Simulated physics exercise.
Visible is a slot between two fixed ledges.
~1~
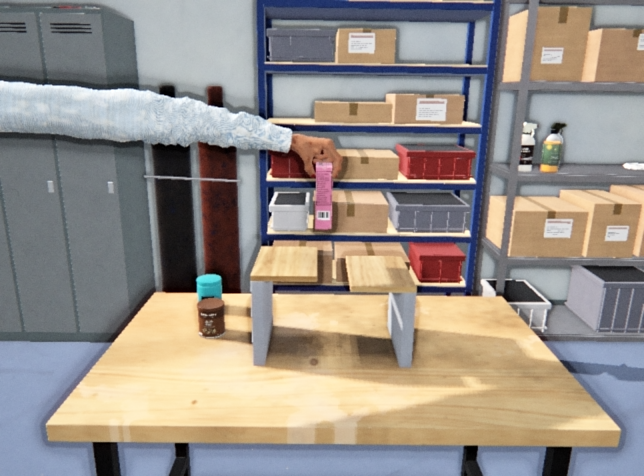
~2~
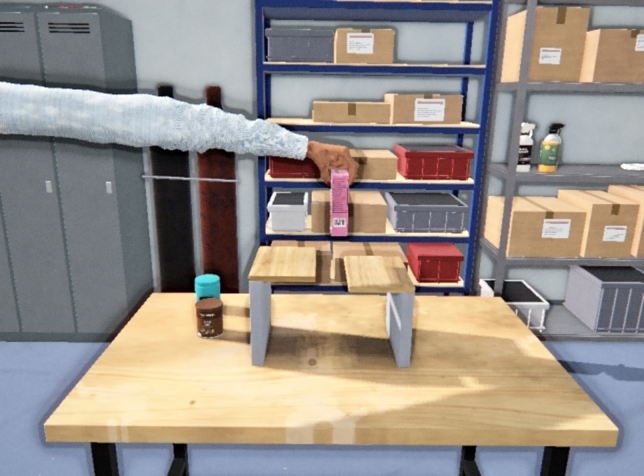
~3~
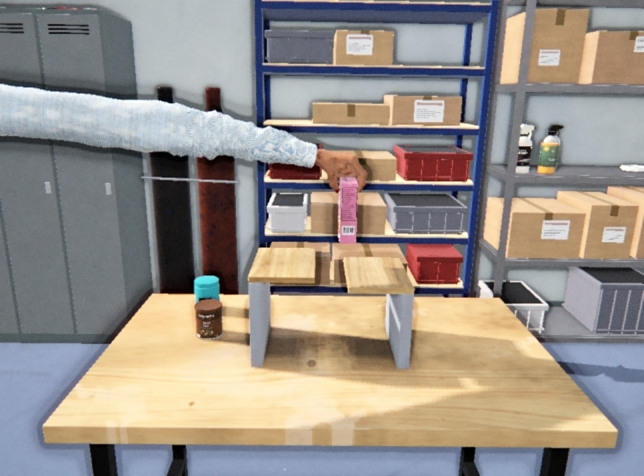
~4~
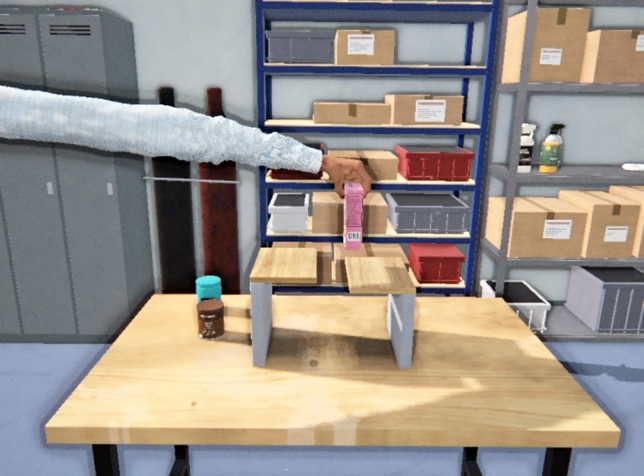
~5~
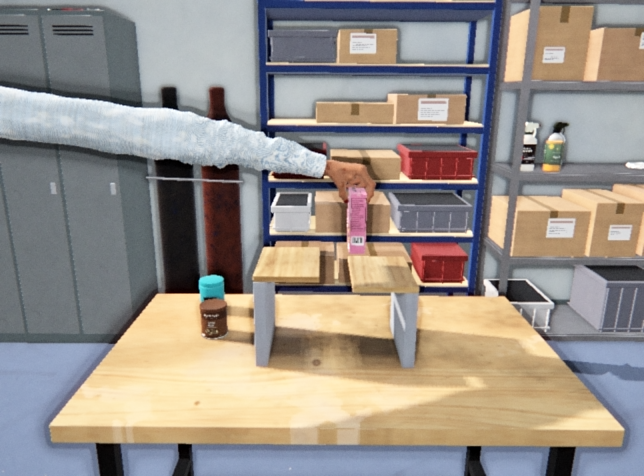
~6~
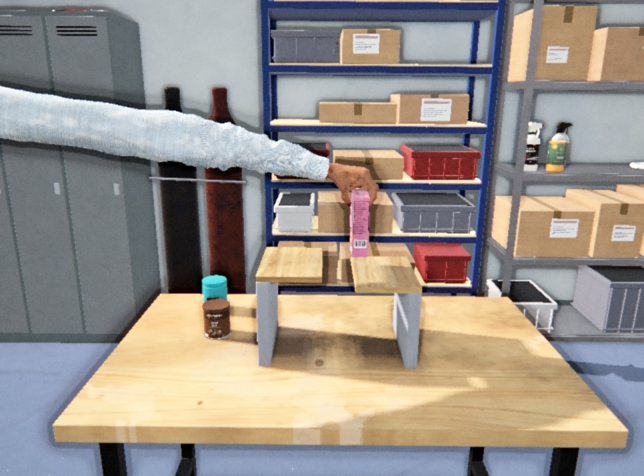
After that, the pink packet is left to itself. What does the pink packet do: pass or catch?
It hangs up at the gap.
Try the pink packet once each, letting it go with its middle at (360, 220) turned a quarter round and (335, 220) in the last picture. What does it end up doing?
So, first time round it does not get through, then next time it makes it through.
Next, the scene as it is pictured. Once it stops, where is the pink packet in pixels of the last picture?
The object ends up somewhere near (359, 242).
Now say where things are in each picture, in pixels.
On its way; pink packet (324, 194); brown tin (212, 318), in the first picture.
On its way; pink packet (339, 201); brown tin (210, 318), in the second picture.
On its way; pink packet (347, 209); brown tin (209, 320), in the third picture.
On its way; pink packet (353, 214); brown tin (211, 320), in the fourth picture.
On its way; pink packet (357, 219); brown tin (214, 319), in the fifth picture.
Held still over the gap; pink packet (359, 222); brown tin (217, 319), in the sixth picture.
Then, 0.20 s after the last picture, pink packet slid a little near (359, 240).
Then, 0.30 s after the last picture, as before.
At rest, moved from the start, pink packet; the other 2 in place. Seen from the same camera at the end, pink packet near (359, 242). The packet stays on top.
